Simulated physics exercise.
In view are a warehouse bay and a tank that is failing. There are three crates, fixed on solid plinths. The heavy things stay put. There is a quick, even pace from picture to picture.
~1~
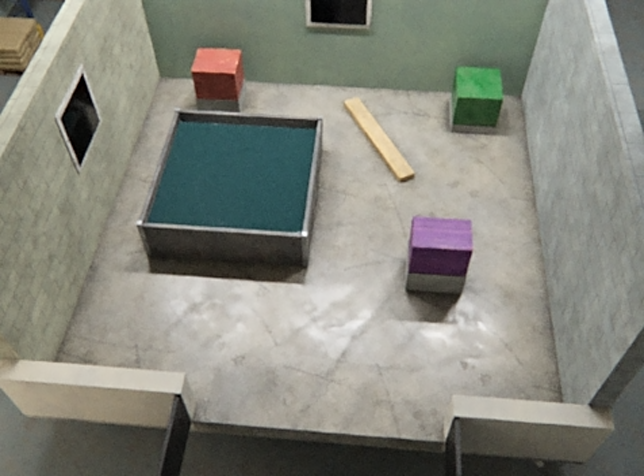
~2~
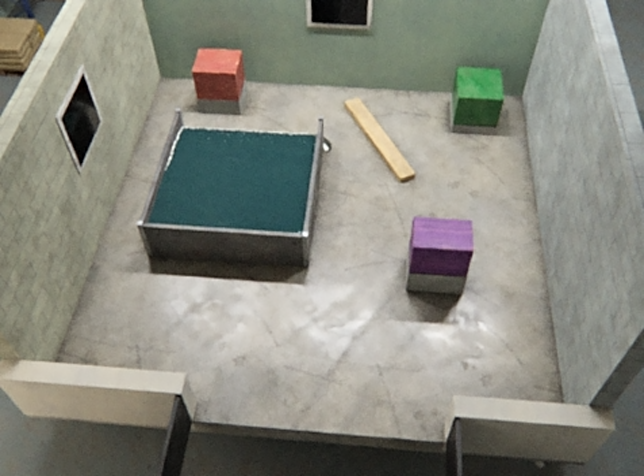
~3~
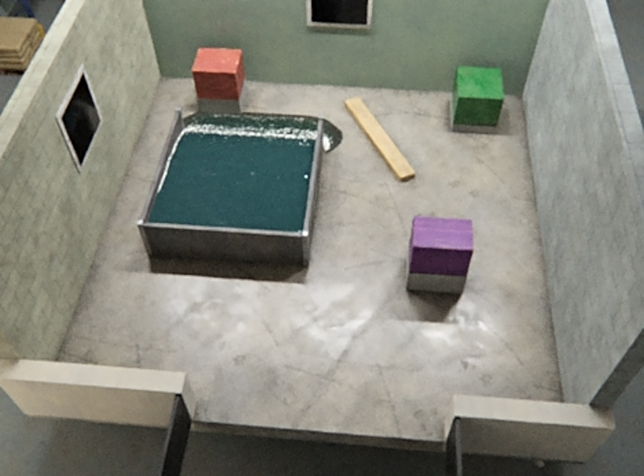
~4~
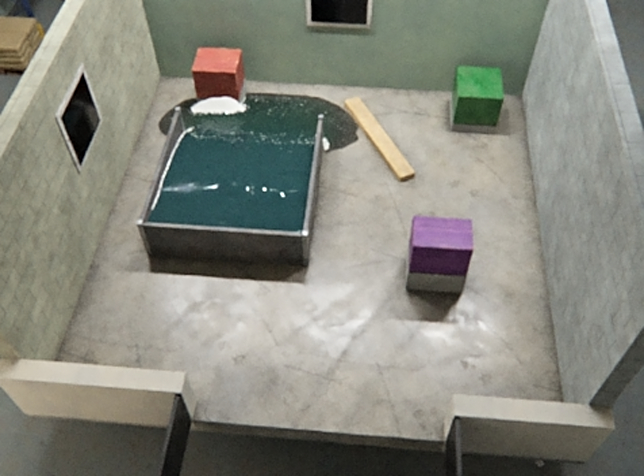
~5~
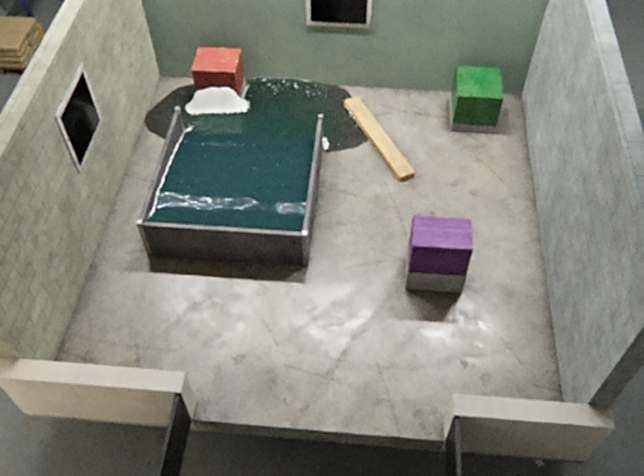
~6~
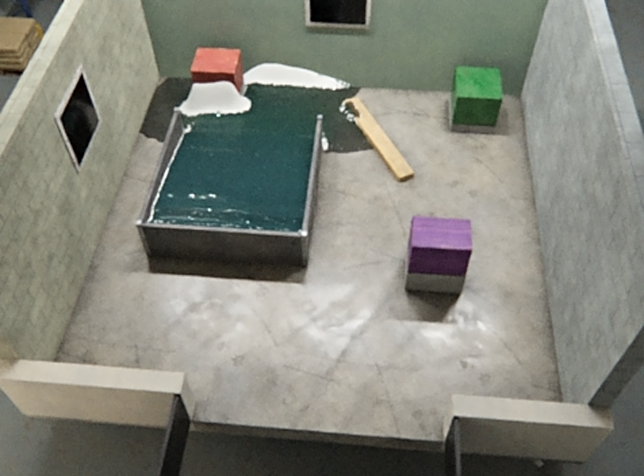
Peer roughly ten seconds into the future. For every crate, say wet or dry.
At the end, purple crate: Dry; green crate: Wet; red crate: Wet.
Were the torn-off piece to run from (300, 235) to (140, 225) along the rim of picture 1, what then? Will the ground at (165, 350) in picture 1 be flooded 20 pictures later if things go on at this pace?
My call for that point is drenched.
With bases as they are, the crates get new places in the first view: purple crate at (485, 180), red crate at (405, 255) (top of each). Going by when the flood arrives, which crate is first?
The crate marked green is first.
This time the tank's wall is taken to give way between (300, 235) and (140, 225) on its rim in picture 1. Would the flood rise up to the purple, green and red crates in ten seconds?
Going crate by crate, the purple one comes through dry, the green one comes through dry and the red one comes through dry.
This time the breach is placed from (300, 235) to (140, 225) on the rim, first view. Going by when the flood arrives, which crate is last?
The green one, by my reading.
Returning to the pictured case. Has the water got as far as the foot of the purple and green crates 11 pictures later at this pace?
Purple crate dry; green crate wet.
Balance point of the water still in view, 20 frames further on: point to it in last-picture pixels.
The water's middle lies around (283, 152).
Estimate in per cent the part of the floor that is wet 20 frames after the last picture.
By my count, 60 percent.
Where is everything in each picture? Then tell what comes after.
The first frame shows still water in the open tank at (237, 172).
In the second frame, water pours out on the open tank's far side and has run to (327, 149).
In the third frame, the front is at (336, 136), out from the gap on the open tank's far side.
In the fourth frame, the front is at (342, 115), out from the gap on the open tank's far side.
In the fifth frame, the front is at (337, 91), out from the gap on the open tank's far side.
In the sixth frame, the front is at (177, 78), out from the gap on the open tank's far side.
A moment on, water covers 20 % of the floor; the purple crate not reached, the green crate not reached, the red crate water round its plinth.
Next, water covers 30 % of the floor; the purple crate not reached, the green crate water round its plinth, the red crate water round its plinth.
Then, water covers 60 % of the floor; the purple crate water round its plinth, the green crate water round its plinth, the red crate water round its plinth.
Later, water covers 90 % of the floor; the purple crate water round its plinth, the green crate water round its plinth, the red crate water round its plinth.
In the end, water covers 100 % of the floor; the purple crate stayed above the water, the green crate was topped, the red crate was topped.
